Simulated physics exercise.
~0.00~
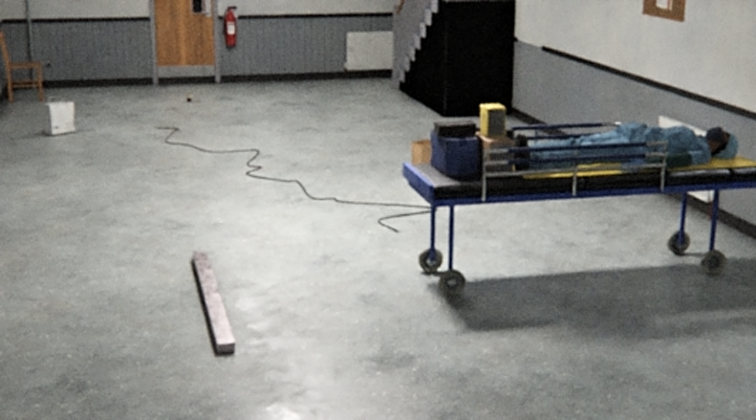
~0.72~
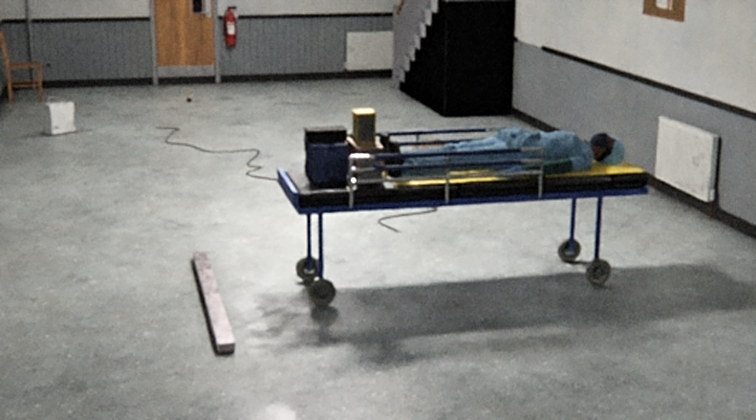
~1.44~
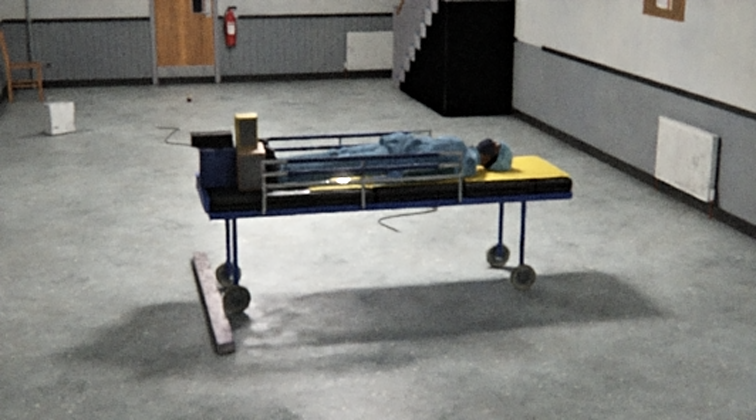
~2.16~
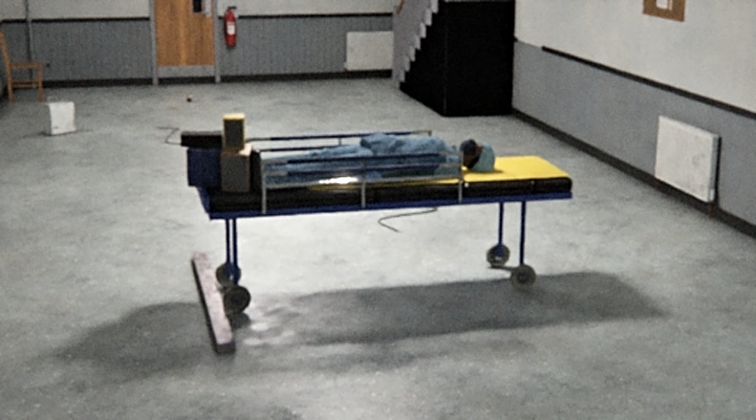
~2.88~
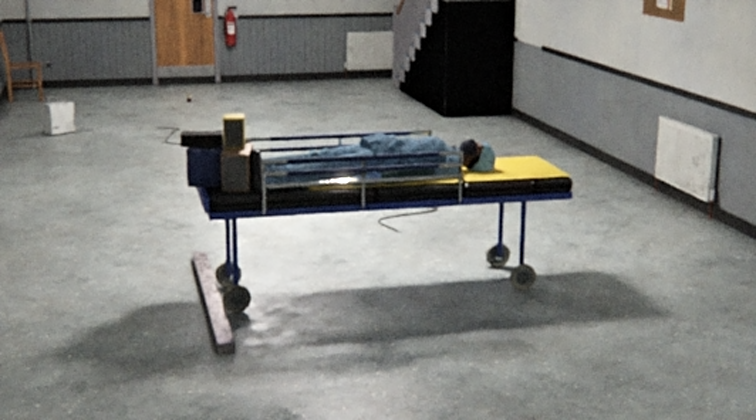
A person in blue clothing lies limp along a blue-framed trolley with a yellow and black top, in a grey-floored room seen from a fixed, slightly raised viewpoint. At the trolley's left end sit a blue holdall, a dark box and a small yellow item above a brown one. The trolley rolls left across the floor towards a long sill and stops level as its front wheels meet it. The person and the items slide slightly farther left, then settle. All the items stay aboard, the yellow one still upright, with the person lying still.
